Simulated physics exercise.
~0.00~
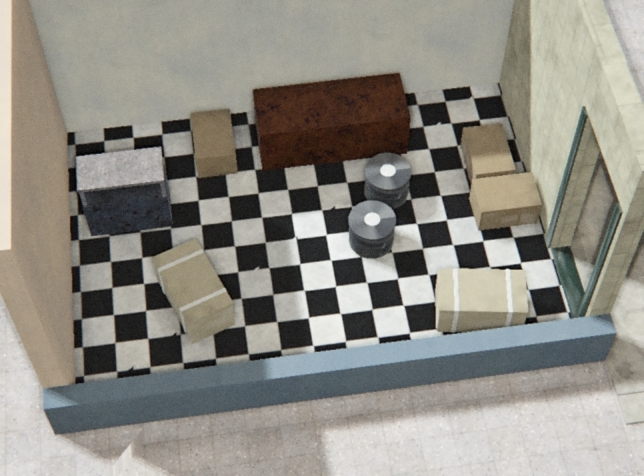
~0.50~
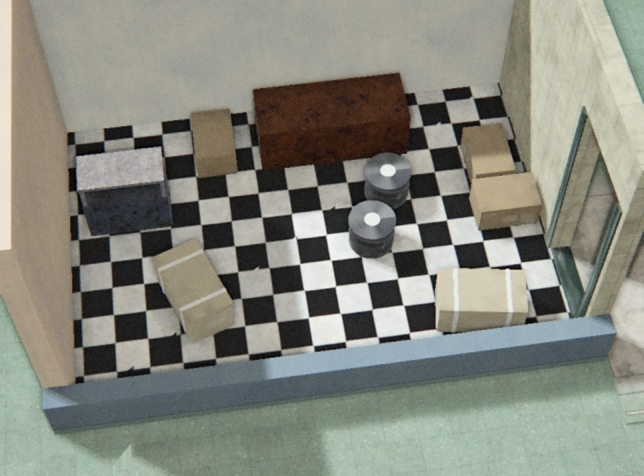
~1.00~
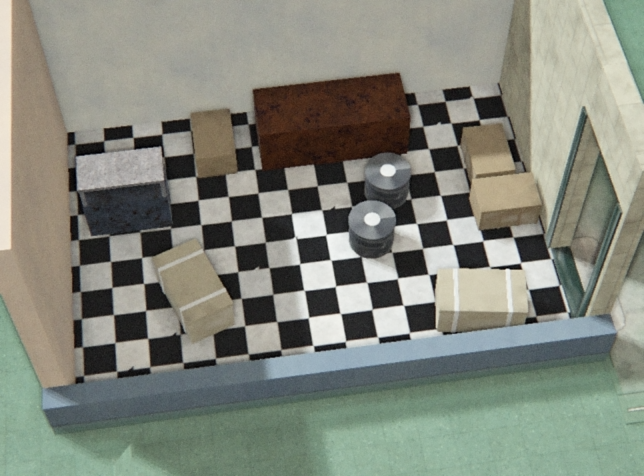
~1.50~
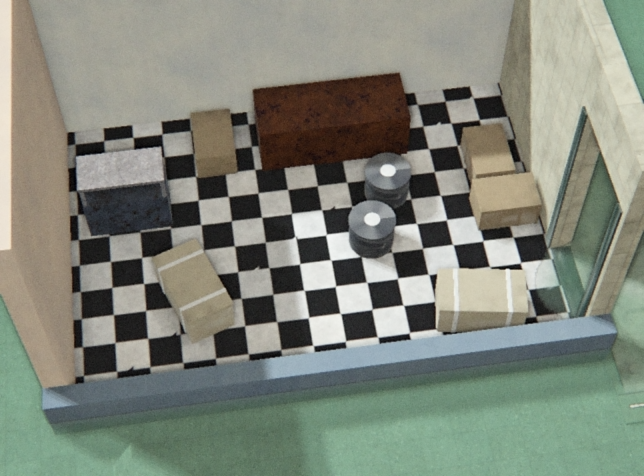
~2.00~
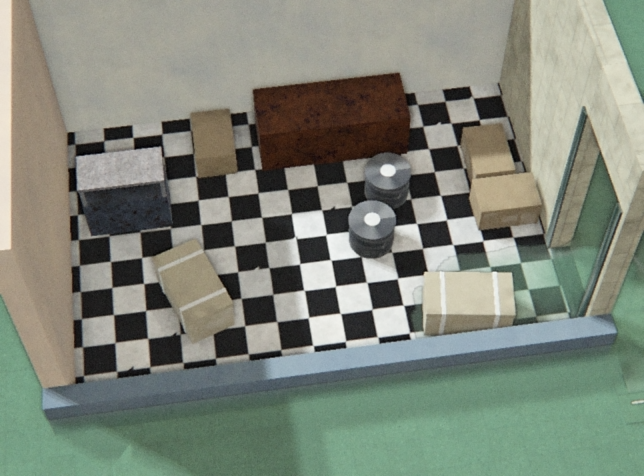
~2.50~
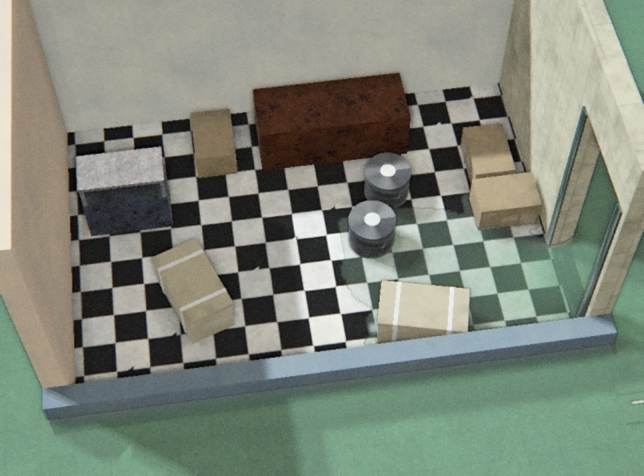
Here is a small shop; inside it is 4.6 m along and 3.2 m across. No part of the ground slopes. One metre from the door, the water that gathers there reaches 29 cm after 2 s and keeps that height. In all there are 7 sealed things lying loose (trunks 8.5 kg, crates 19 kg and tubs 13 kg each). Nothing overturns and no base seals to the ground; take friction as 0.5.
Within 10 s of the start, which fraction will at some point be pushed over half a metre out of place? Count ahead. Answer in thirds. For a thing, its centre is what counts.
One to two thirds.
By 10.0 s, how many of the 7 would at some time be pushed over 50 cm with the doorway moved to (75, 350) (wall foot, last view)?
Then it comes to 6.
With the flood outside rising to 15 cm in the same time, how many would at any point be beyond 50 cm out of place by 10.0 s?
You'd get 2 in that case.
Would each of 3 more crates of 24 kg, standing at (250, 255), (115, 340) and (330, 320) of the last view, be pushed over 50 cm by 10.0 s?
First one crosses the line, second one stays inside the line, third one crosses the line.
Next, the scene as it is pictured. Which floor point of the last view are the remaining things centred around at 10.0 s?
It sits at about (300, 213).
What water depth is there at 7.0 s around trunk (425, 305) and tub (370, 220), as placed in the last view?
Close to 20 and 6 centimetres.
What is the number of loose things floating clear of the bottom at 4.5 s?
2 at that moment.
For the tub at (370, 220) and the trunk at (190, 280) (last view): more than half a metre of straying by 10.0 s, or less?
First beyond it, then beyond it.
After 3.5 s 2 of 7 are over 50 cm from their spots; 1 afloat.
After 4.5 s 3 of 7 are over 50 cm from their spots; 2 afloat.
After 7.0 s 3 of 7 are over 50 cm from their spots; 3 afloat.
After 10.0 s 3 of 7 are over 50 cm from their spots, and 3 have been at some point; 6 afloat.
